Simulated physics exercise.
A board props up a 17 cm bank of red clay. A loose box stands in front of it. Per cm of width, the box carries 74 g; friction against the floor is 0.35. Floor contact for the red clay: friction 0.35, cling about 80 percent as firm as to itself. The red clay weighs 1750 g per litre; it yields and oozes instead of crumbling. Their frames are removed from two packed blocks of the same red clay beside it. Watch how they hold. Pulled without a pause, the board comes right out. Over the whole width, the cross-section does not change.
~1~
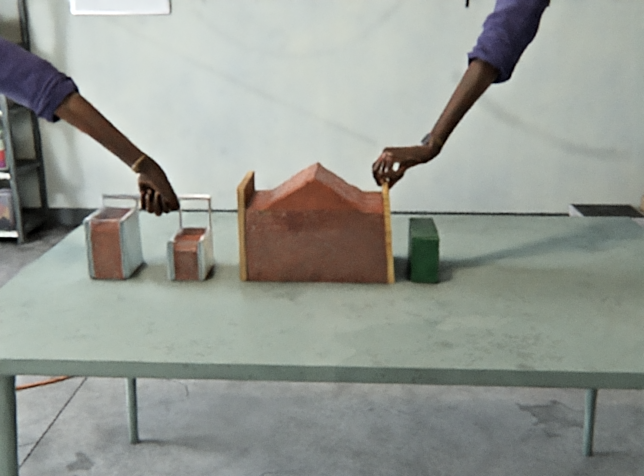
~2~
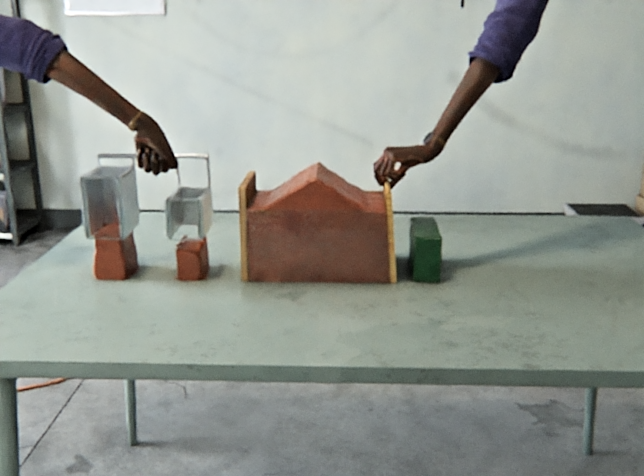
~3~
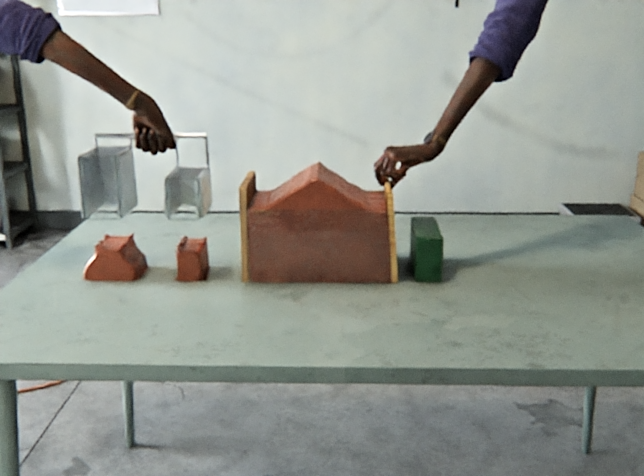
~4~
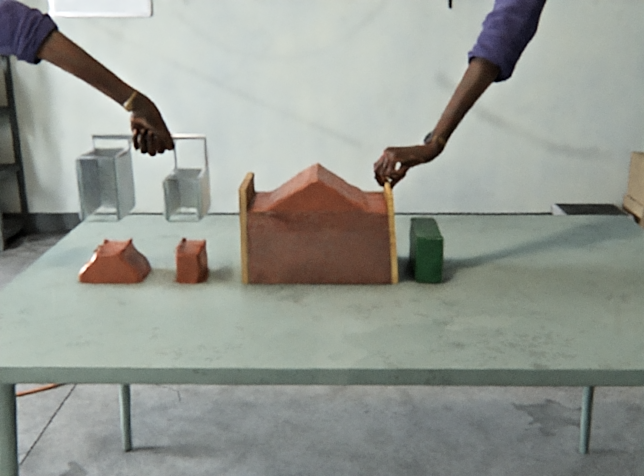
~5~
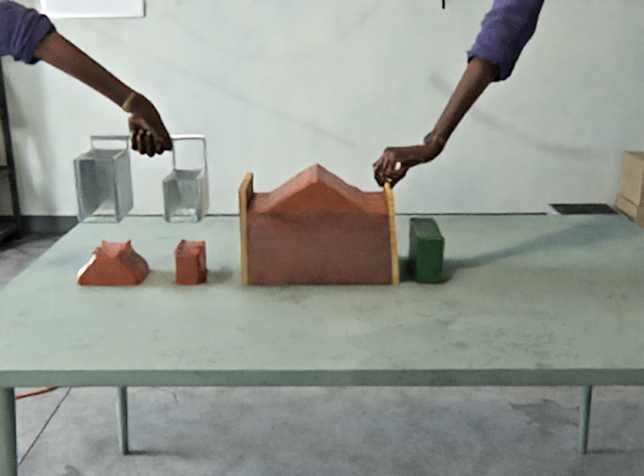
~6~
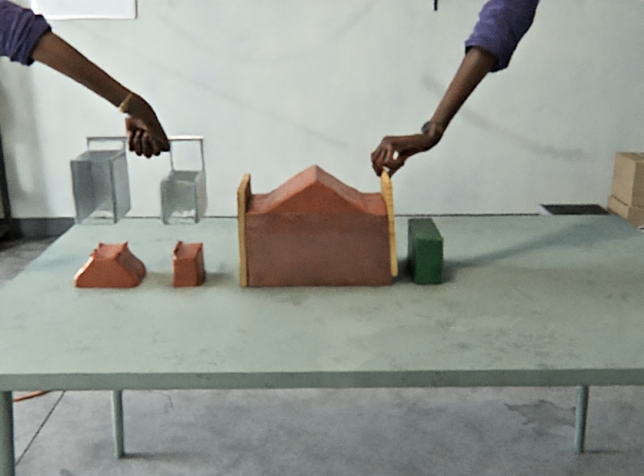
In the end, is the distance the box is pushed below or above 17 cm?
I'd bet on short of 17 cm for that.
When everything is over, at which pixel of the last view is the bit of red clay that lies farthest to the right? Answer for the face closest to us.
At roughly (472, 273).
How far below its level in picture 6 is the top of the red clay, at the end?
Roughly 6.5 cm.
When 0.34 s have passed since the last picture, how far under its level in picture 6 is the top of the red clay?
Some 4.5 cm.
Then, 0.16 s after the last picture, the box has not moved.
Then, 0.34 s after the last picture, the box has been pushed 2.1 cm.
Then, 0.52 s after the last picture, the box has been pushed 8.8 cm.
Then, 0.71 s after the last picture, the box has been pushed 13 cm.
Then, 0.87 s after the last picture, at the end, the box has been pushed 13 cm.
